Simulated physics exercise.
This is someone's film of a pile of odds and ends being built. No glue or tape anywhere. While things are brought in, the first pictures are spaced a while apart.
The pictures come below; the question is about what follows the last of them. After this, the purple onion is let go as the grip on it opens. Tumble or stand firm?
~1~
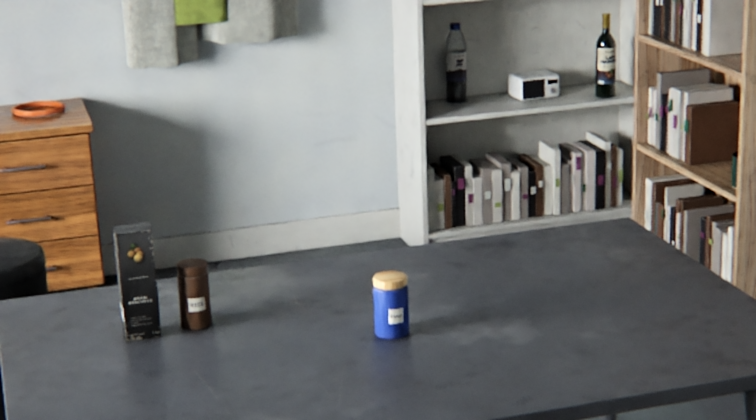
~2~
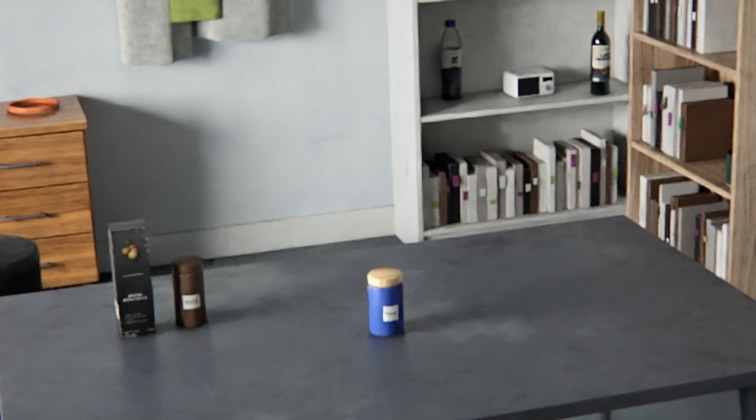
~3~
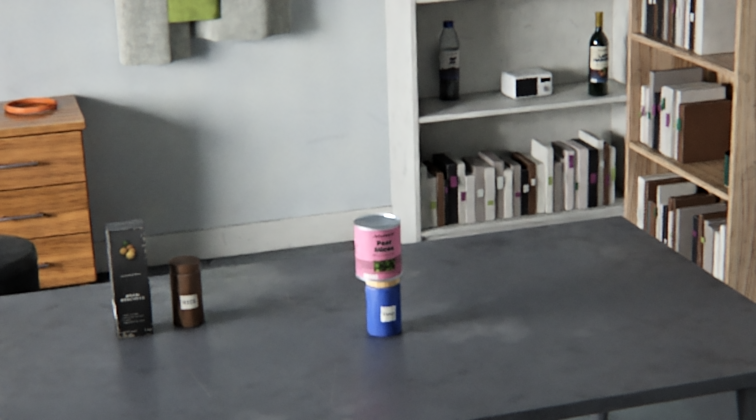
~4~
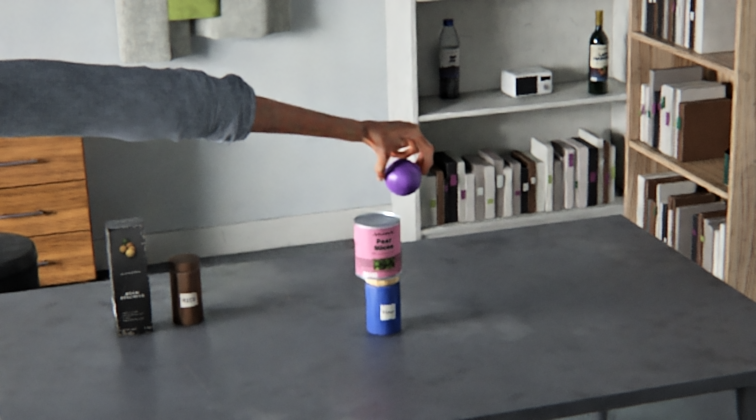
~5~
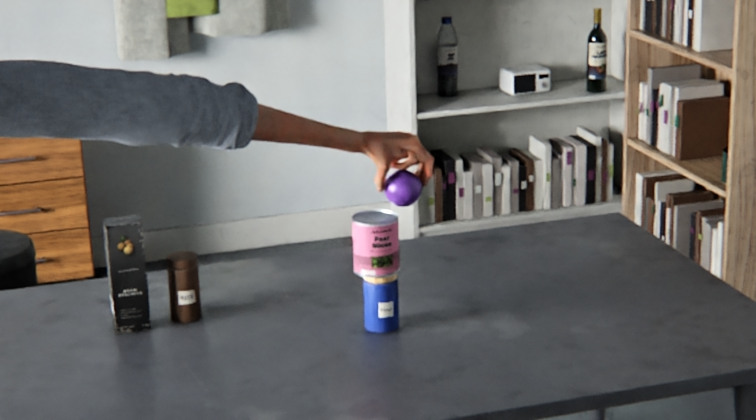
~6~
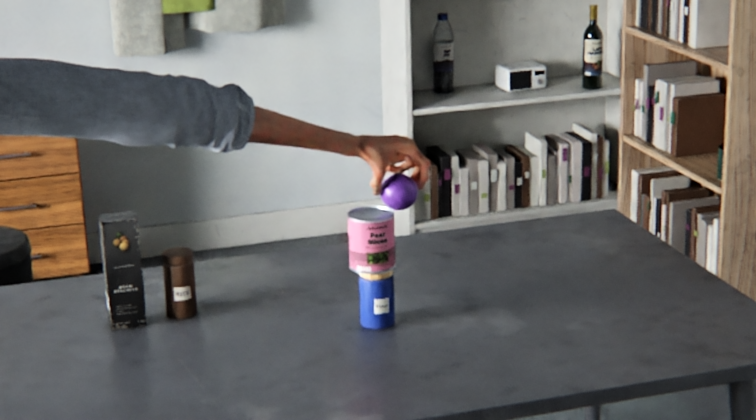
It will not remain standing.
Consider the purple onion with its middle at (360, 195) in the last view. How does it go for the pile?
Outcome: The pile is still standing.
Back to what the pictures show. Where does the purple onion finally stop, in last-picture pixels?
Somewhere around (446, 295) in the last picture.
Then, 0.40 s past the last view, purple onion now fallen.
Then, 0.60 s past the last view, things are still on the move.
Finally, fallen, purple onion; the other 4 still in place. Final places as the last picture's camera would see them, purple onion near (446, 296). The pile loses its balance.
